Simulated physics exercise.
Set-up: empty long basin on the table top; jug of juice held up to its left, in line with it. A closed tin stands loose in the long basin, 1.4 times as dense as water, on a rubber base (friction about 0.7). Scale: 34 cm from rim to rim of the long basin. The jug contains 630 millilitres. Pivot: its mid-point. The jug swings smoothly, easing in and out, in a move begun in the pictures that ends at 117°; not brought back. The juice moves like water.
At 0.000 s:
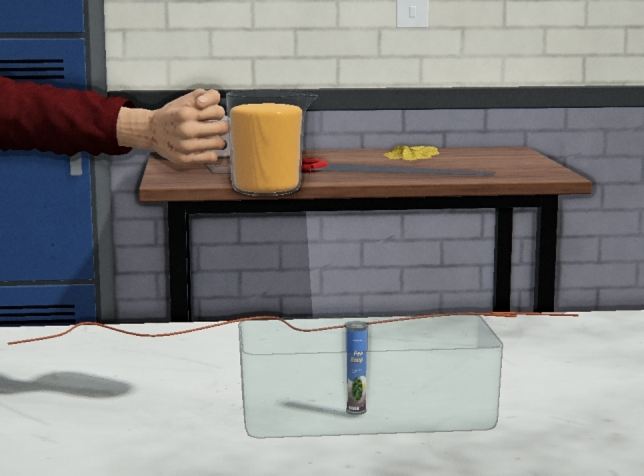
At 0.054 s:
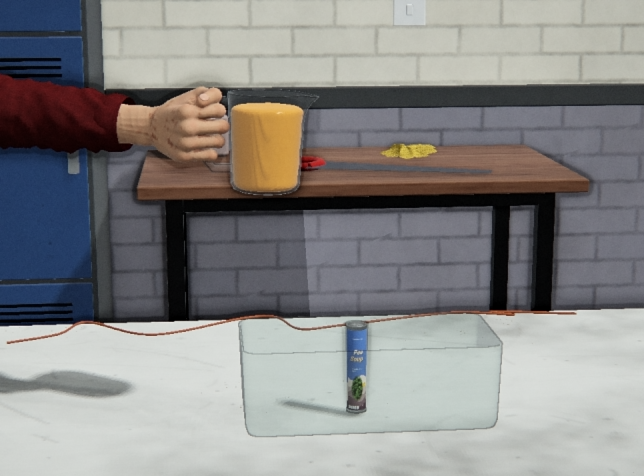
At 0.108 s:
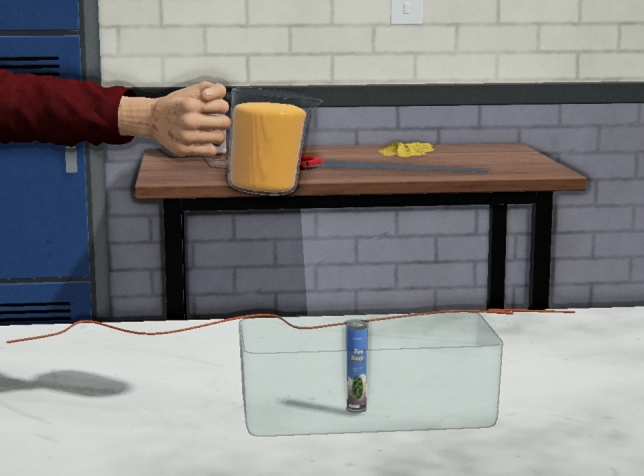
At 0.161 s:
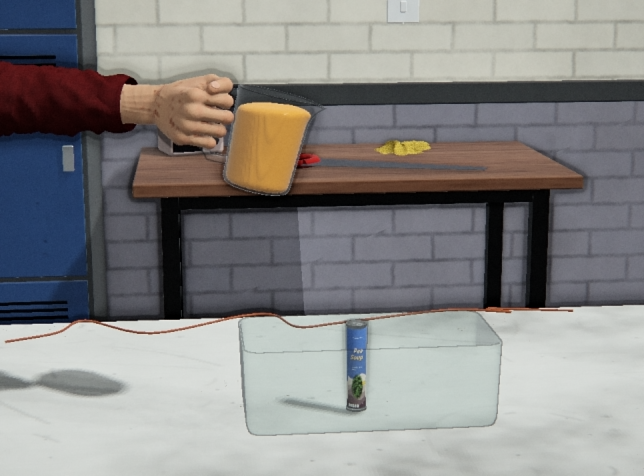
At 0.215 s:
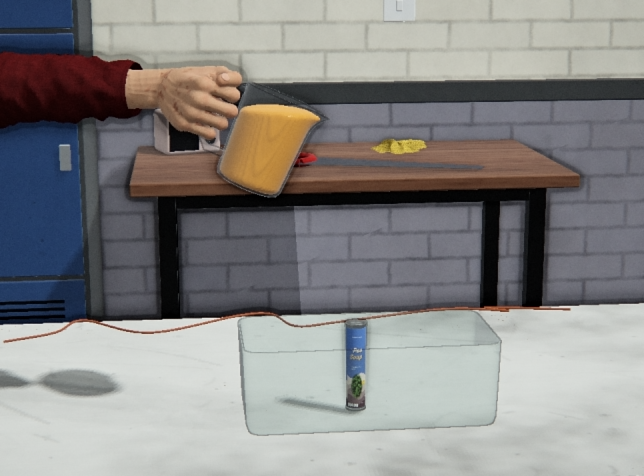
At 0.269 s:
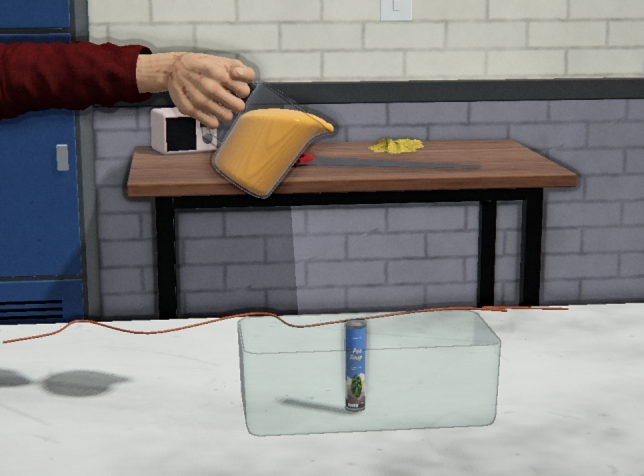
A hand in a dark red sleeve gradually tilted a jug of orange juice rightward until the juice reached its lip, while a blue tin stood still in a clear basin below.
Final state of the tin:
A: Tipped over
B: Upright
B.
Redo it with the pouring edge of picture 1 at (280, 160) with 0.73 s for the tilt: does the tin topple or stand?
Then it tips over.
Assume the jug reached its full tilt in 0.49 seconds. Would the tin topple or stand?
In that case the tin stays vertical.
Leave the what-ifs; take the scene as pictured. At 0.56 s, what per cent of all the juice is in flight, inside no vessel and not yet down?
Near 40 per cent at that moment.
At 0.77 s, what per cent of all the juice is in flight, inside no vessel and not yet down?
About 32 % of the total.
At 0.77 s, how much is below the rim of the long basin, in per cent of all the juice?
Looks like about 60 % of the whole amount.
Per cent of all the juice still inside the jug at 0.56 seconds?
At that time about 52 in a hundred parts are still held.
Then, 0.56 s in, the tilt is 102° and 52 per cent is still to pour; the tin stands where it began.
Then, 0.77 s in, the tilt is 117° and 7 per cent is still to pour; the tin stands where it began.
Then, 0.99 s in, the tilt is 117° and 0 per cent is still to pour; the tin stands where it began.
Then, 1.23 s in, the tilt is 117° and 0 per cent is still to pour; the tin stands where it began.
Finally, the tin stands where it began.
